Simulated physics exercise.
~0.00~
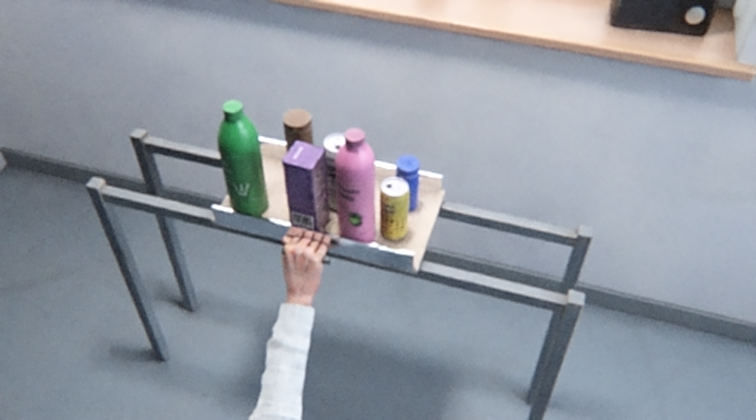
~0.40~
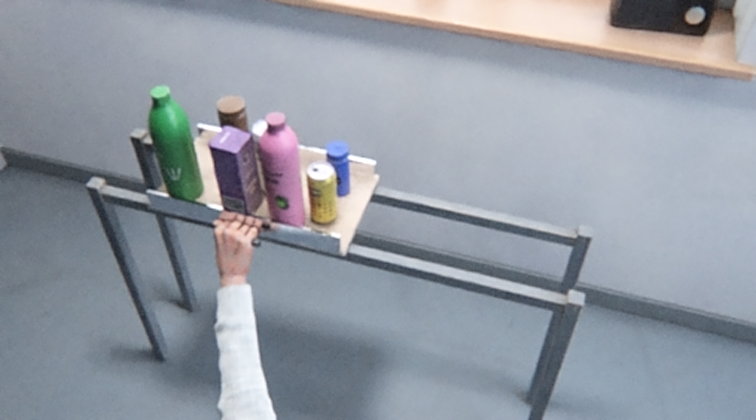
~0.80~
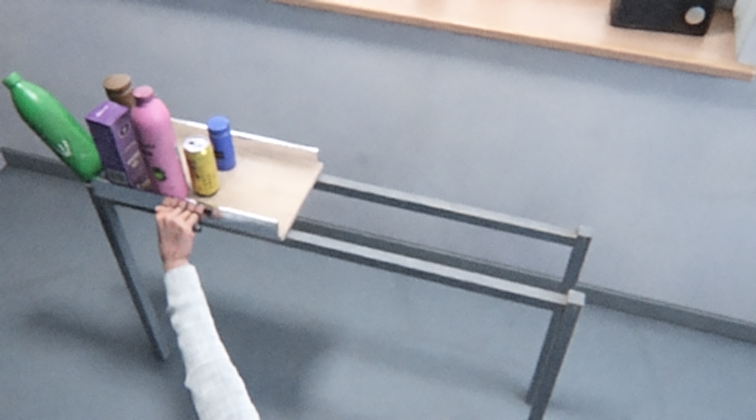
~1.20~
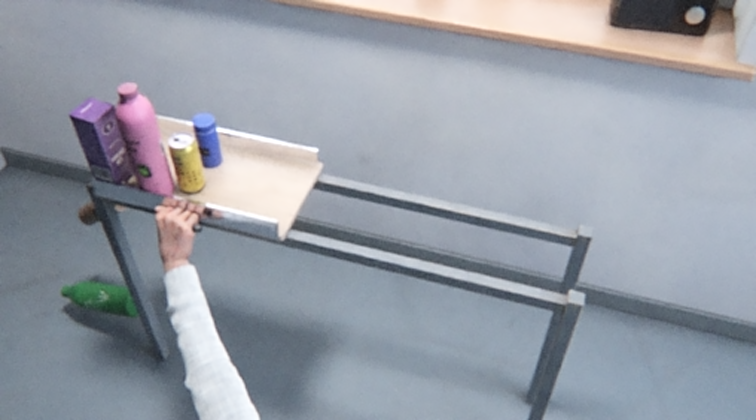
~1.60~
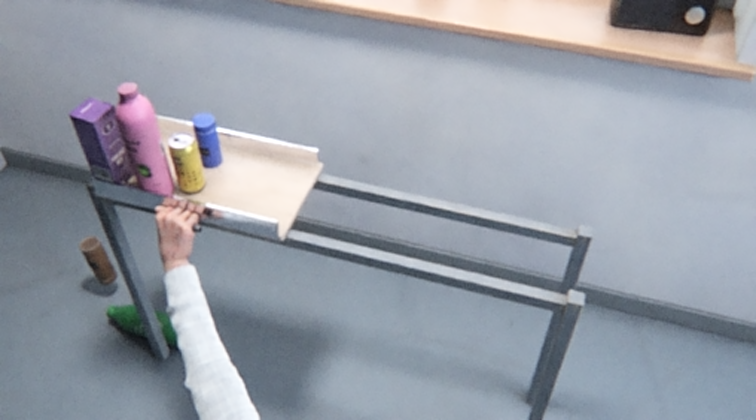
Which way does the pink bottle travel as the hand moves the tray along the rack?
The pink bottle moves to the left, riding upright on the tray toward the left end of the rack.
